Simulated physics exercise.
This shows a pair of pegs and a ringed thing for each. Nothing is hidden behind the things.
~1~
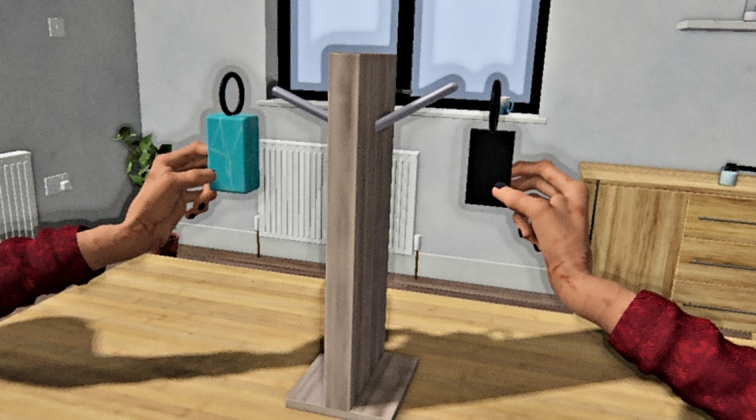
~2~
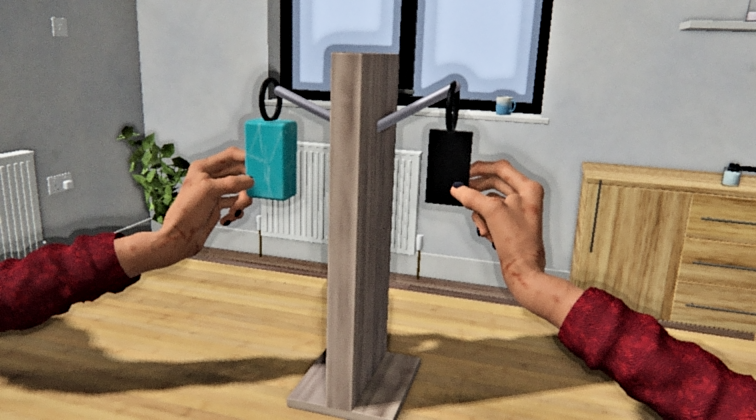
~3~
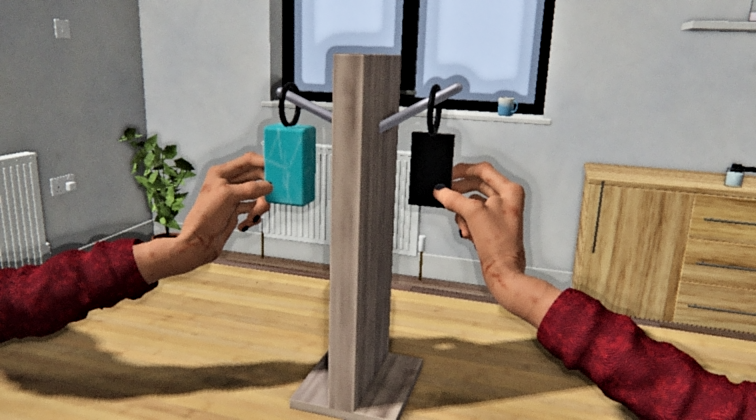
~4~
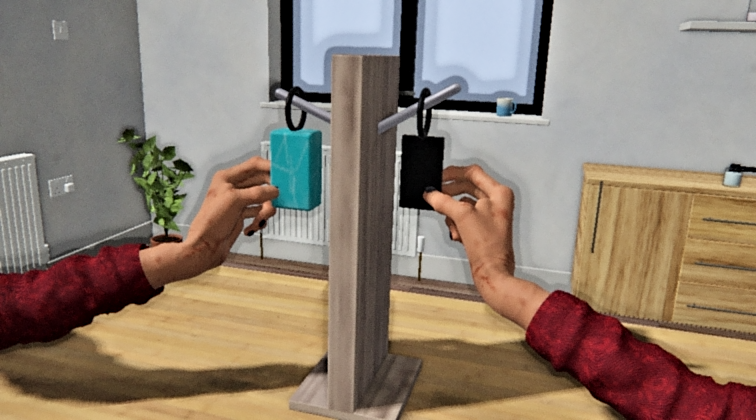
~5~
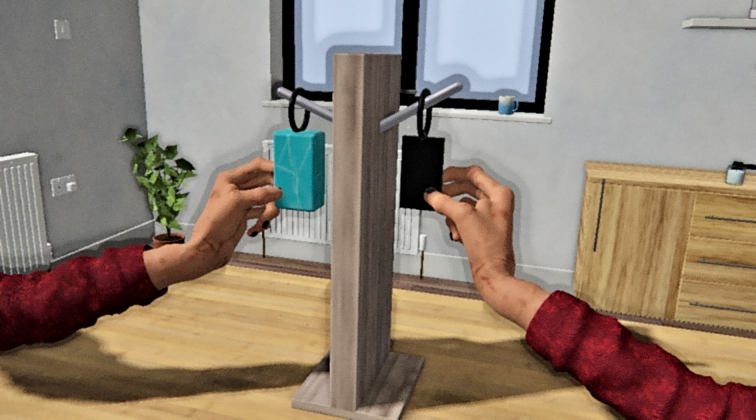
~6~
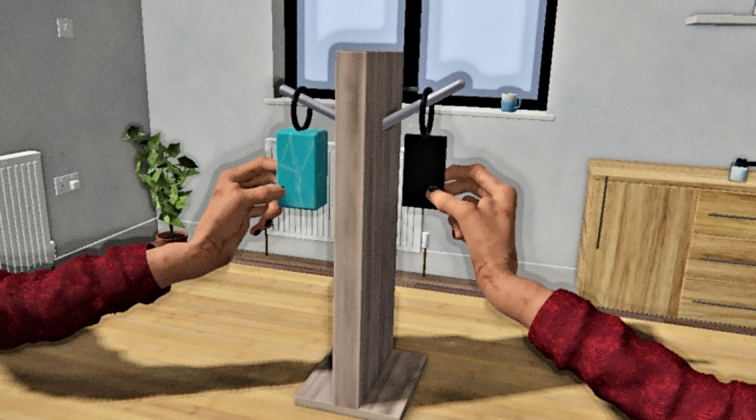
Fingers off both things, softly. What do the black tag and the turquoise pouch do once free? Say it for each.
The black tag remains hooked, the turquoise pouch remains hooked.
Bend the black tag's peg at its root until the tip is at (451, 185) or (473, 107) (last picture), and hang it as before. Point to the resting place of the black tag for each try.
It ends around (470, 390) and (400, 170).
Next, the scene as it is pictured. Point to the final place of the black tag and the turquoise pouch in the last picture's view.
Near (406, 167) and (331, 165).
Then, 0.12 s later than the last frame, black tag tilted by 14° near (417, 159); turquoise pouch tilted by 11° near (308, 154).
Then, 0.20 s later than the last frame, black tag tilted by 21° near (406, 167); turquoise pouch tilted by 12° near (318, 160).
When it is over, the black tag stays on its peg, near (406, 167); the turquoise pouch stays on its peg, near (330, 165).
